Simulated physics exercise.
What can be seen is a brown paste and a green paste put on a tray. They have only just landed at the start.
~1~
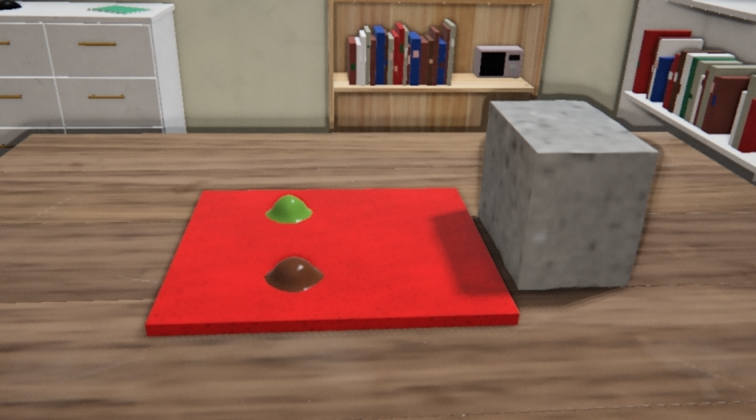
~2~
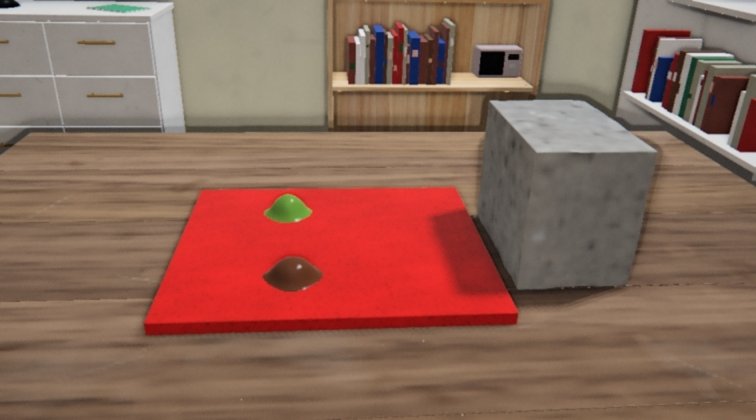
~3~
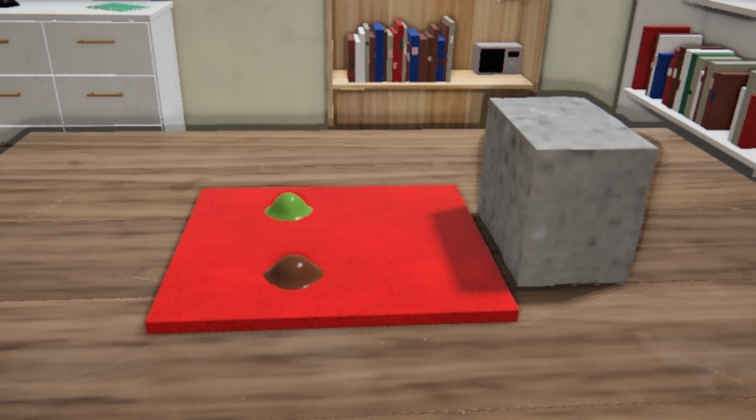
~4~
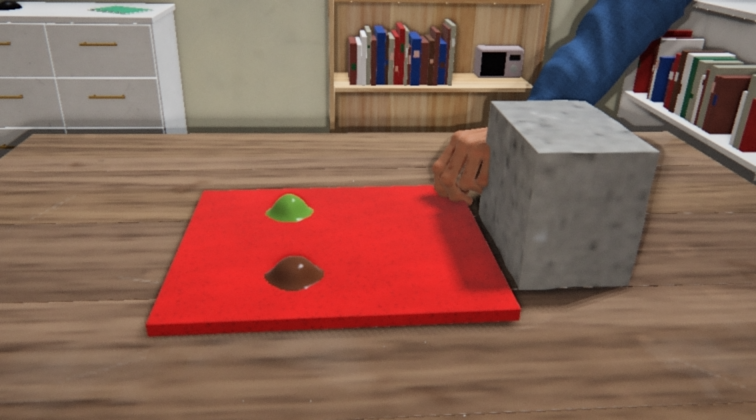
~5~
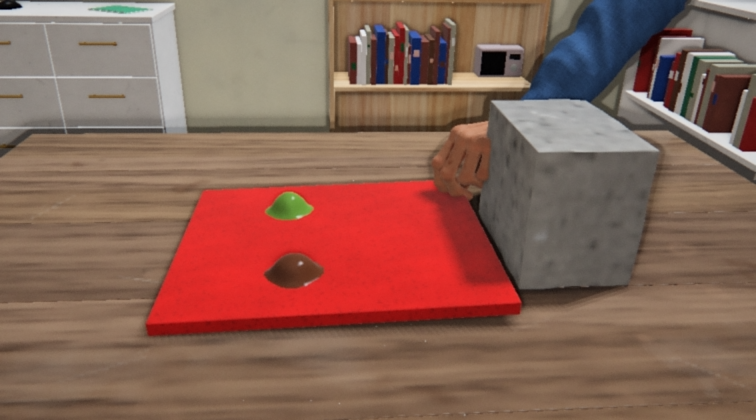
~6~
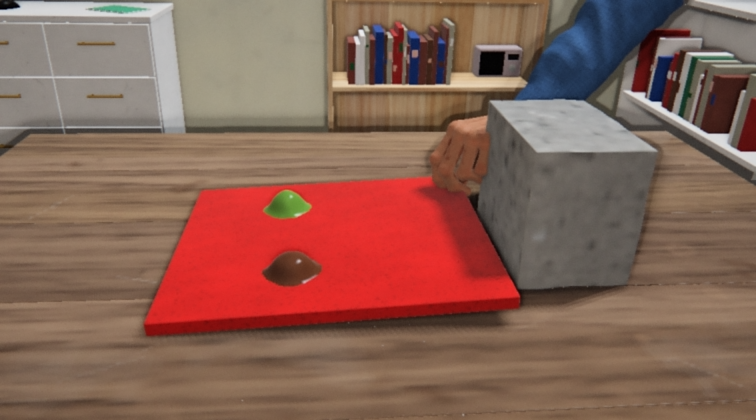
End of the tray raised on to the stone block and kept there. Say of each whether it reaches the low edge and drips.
Note - brown paste: It does not leave; green paste: It does not leave.
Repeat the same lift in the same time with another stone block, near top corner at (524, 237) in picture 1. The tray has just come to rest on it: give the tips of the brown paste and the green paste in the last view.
Leading edges, in order: (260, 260); (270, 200).
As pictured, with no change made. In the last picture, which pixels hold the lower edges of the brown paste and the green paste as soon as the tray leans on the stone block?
Around (245, 232) for the first and around (251, 178) for the second.
Soon after, slope about 29°; the brown paste has not moved; the green paste has not moved.
Later, the brown paste has not moved; the green paste has not moved.
In the end, slope about 29°; the brown paste has not moved; the green paste has not moved.
